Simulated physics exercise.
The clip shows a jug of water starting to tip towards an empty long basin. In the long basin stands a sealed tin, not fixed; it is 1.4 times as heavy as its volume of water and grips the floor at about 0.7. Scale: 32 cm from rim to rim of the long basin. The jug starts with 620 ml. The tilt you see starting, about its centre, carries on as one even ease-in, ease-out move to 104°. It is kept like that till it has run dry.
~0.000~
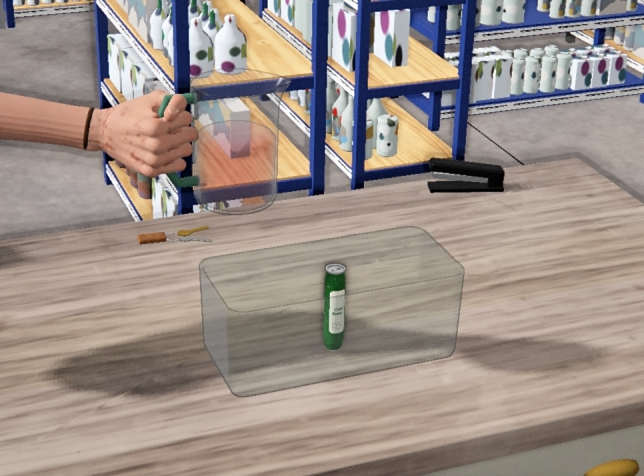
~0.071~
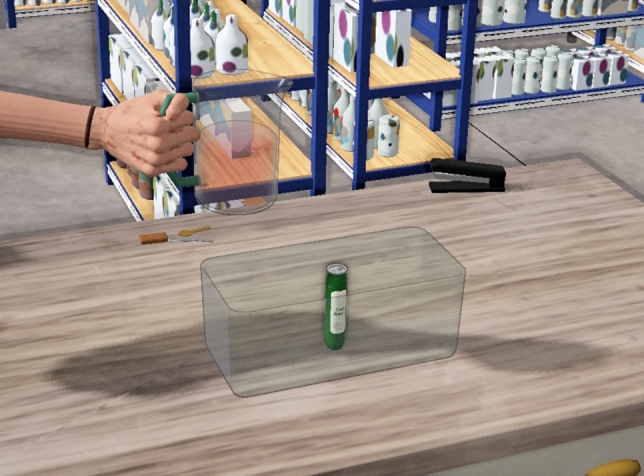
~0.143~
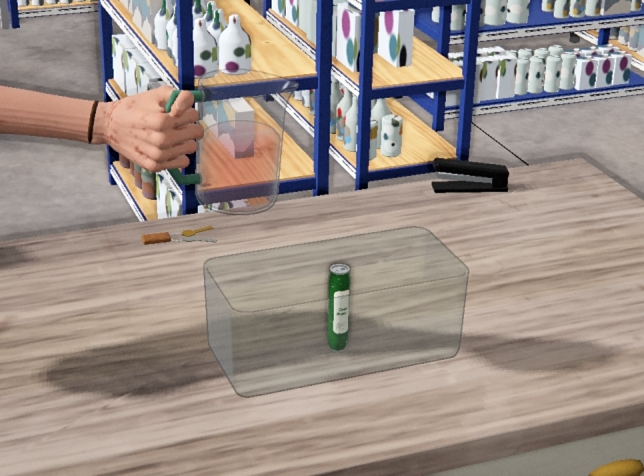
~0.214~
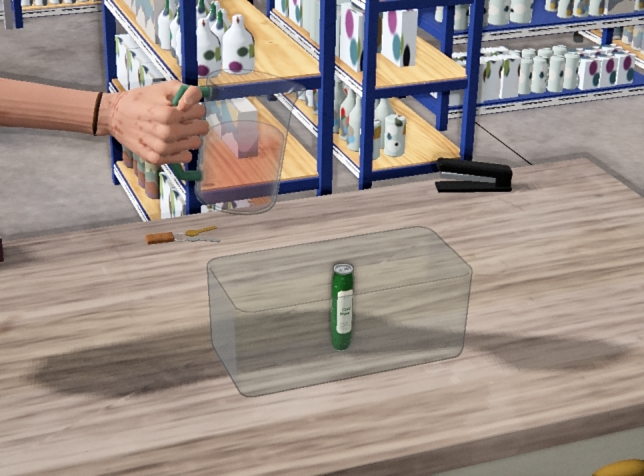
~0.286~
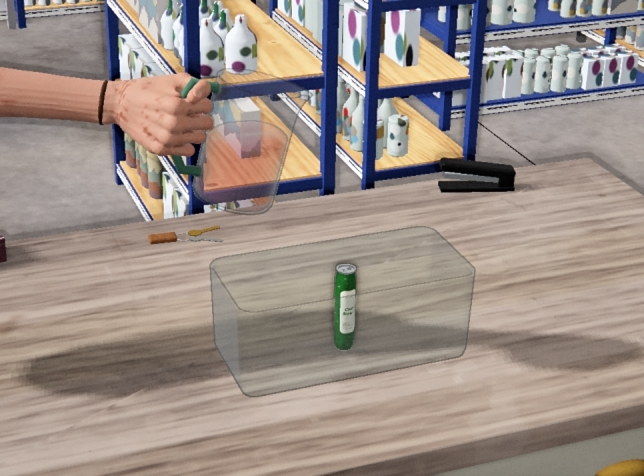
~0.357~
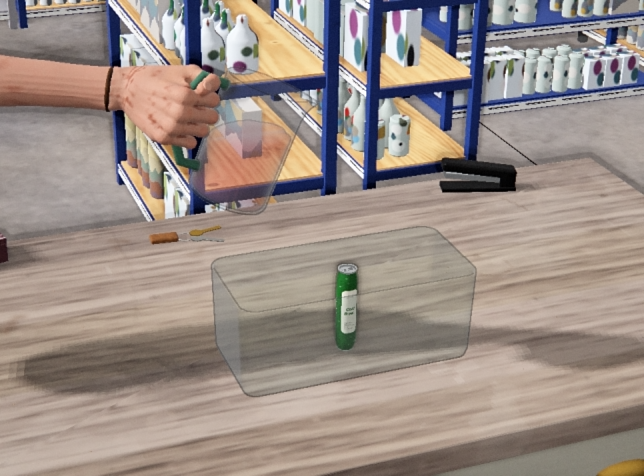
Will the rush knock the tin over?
It keeps standing.
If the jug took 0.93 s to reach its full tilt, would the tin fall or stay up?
The tin remains upright.
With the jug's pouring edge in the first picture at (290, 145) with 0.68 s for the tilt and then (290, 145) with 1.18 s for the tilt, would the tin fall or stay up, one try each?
First it falls; then it topples.
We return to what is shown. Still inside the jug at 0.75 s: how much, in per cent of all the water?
About 96 per cent.
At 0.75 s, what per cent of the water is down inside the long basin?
Near 0 in a hundred.
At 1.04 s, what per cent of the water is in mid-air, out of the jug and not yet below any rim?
About 30 per cent.
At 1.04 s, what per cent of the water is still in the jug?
About 42 per cent.
Then, 0.75 s in, the tilt is 74° and 95 per cent is still to pour; the tin stands where it began.
Then, 1.04 s in, the tilt is 101° and 42 per cent is still to pour; the tin stands where it began.
Then, 1.35 s in, the tilt is 104° and 6 per cent is still to pour; the tin stands where it began.
Then, 1.68 s in, the tilt is 104° and 0 per cent is still to pour; the tin stands where it began.
Finally, the tin stands where it began.
